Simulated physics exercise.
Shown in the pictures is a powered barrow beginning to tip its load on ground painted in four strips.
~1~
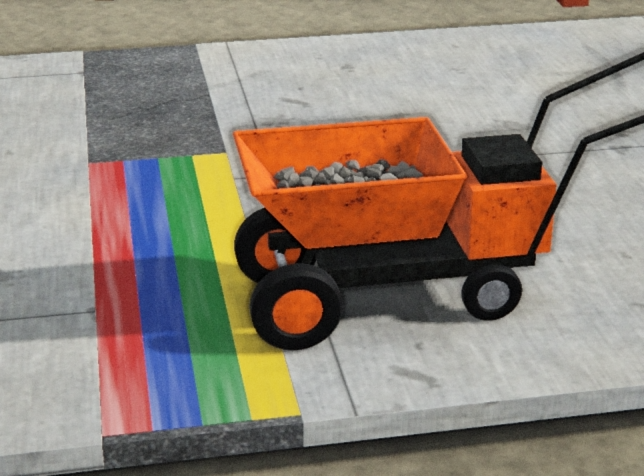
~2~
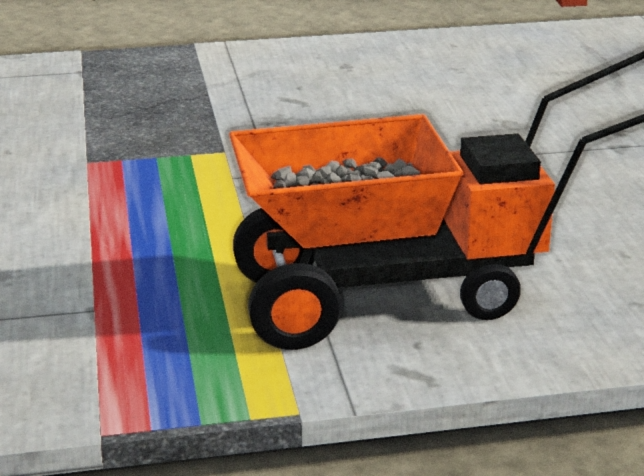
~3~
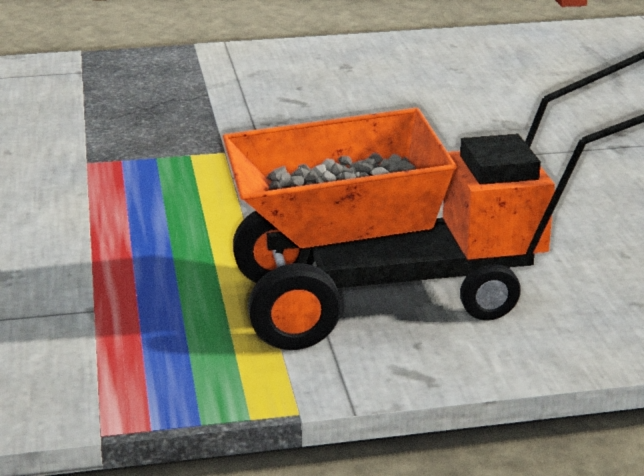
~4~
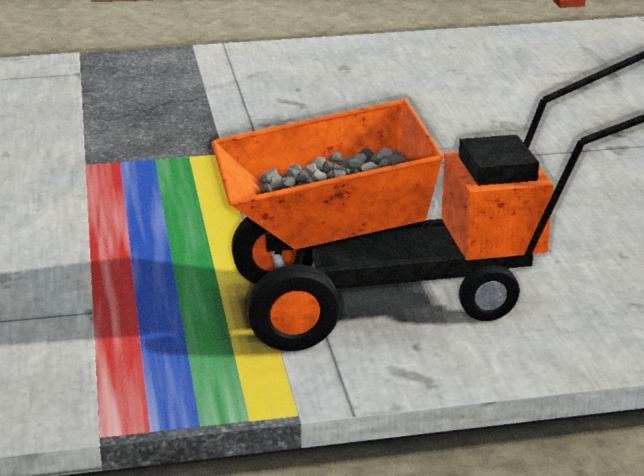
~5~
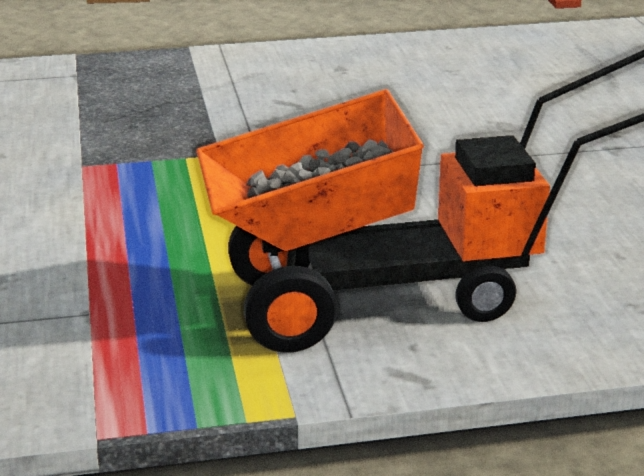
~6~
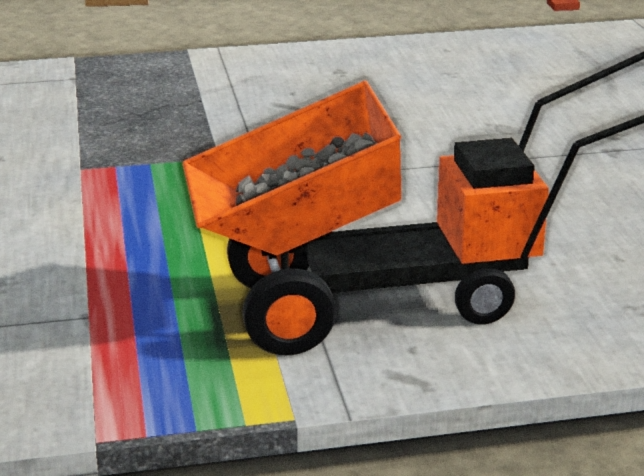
Orange skip of a powered barrow loaded with broken stones tilting gradually forward to the left beside red, blue, green and yellow strips.
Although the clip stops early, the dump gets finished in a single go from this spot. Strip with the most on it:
Red strip.
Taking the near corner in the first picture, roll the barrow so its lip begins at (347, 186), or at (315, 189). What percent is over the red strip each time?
In order: 10 % and 20 %.
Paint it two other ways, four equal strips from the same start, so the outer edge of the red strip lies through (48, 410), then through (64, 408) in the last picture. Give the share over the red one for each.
I'd estimate some 30 per cent, and then some 40 per cent.
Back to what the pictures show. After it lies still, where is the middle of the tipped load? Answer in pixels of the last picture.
I'd mark it at roughly (98, 328).
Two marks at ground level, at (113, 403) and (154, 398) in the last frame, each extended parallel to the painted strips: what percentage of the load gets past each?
I'd say about 50 and about 80 in a hundred.
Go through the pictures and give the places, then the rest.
The first picture shows lip of the skip near (254, 194), level; top of the load near (350, 182), broken stones; yellow strip near (266, 377); green strip near (219, 382); blue strip near (172, 387); red strip near (124, 391).
The second picture shows lip of the skip near (250, 194), tipped barely; top of the load near (361, 181).
The third picture shows lip of the skip near (243, 197), tipped barely; top of the load near (365, 182).
The fourth picture shows lip of the skip near (231, 204), tipped a little; top of the load near (370, 168).
The fifth picture shows lip of the skip near (215, 213), tipped a little; top of the load near (366, 175).
The sixth picture shows lip of the skip near (200, 226), tipped clearly; top of the load near (365, 162); yellow strip near (260, 382); green strip near (213, 387); blue strip near (166, 392); red strip near (118, 398).
Shortly afterwards, skip tipped steeply; the whole lot in the skip.
Next, skip tipped right over; the bulk in the skip; only a few over the blue strip; near a quarter over the red strip; only a few off the paint.
Some moments later, skip tipped right over; near a quarter in the skip; a little over the blue strip; near a third over the red strip; near a third off the paint.
In the end, skip tipped right over; near a quarter in the skip; none at all over the yellow strip; none at all over the green strip; a little over the blue strip; near a third over the red strip; near a third off the paint.
